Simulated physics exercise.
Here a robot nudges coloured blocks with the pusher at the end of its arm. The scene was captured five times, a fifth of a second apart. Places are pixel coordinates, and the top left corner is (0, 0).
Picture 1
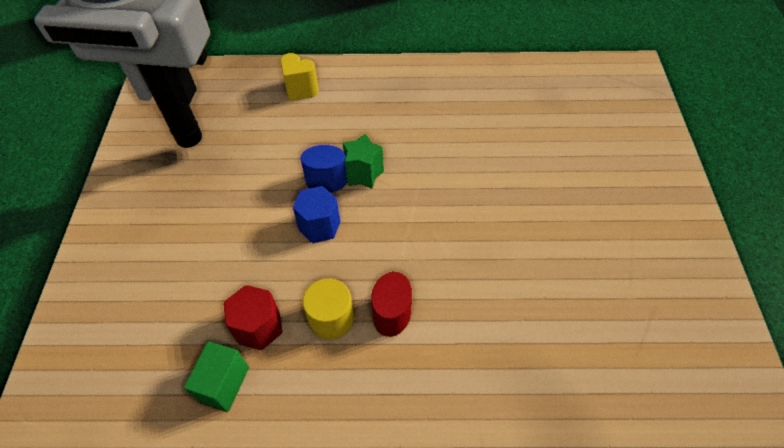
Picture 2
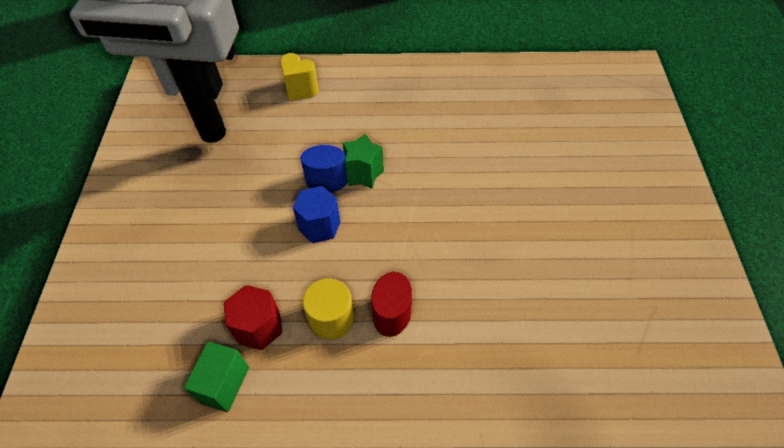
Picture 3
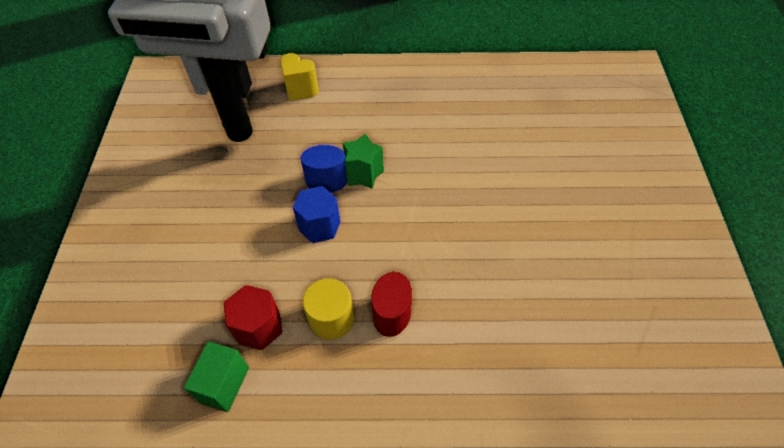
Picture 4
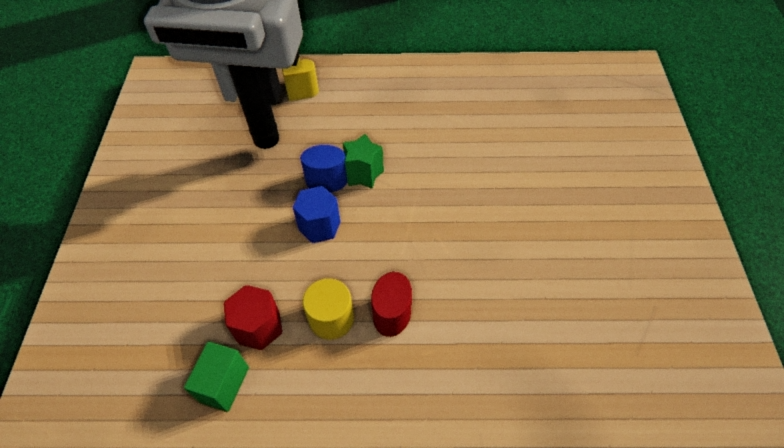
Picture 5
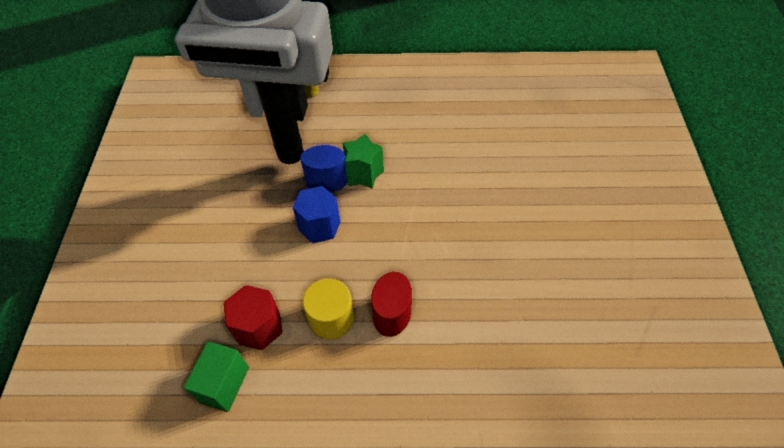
A robot arm moving its black pusher rightward over a wooden board, nearing the blue blocks while the coloured blocks stay still.
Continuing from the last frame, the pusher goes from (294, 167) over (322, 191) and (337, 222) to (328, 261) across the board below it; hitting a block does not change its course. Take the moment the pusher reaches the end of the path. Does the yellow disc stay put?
That would be a yes.
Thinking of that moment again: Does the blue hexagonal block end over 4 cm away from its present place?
Short answer: Yes.
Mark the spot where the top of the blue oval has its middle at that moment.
I predict (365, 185).
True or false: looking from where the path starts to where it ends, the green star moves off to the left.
Verdict: True.
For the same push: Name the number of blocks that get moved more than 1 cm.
There will be three or more blocks that move more than 1 cm.
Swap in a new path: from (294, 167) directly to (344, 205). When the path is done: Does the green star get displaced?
Going by the path, yes.
What follows on the original path. One third of the way, pusher (320, 179); blue oval (349, 174), turned 25° anticlockwise; green star (374, 152), turned 50° anticlockwise.
Two thirds of the way, pusher (335, 211); blue hexagonal block (309, 223), turned 40° clockwise; blue oval (365, 185), turned 75° anticlockwise; green star (376, 152), turned 60° anticlockwise.
At the end, pusher (326, 251); blue hexagonal block (287, 251), turned 95° clockwise; blue oval (365, 185), turned 75° anticlockwise; yellow disc not moved; green star (376, 152), turned 60° anticlockwise.
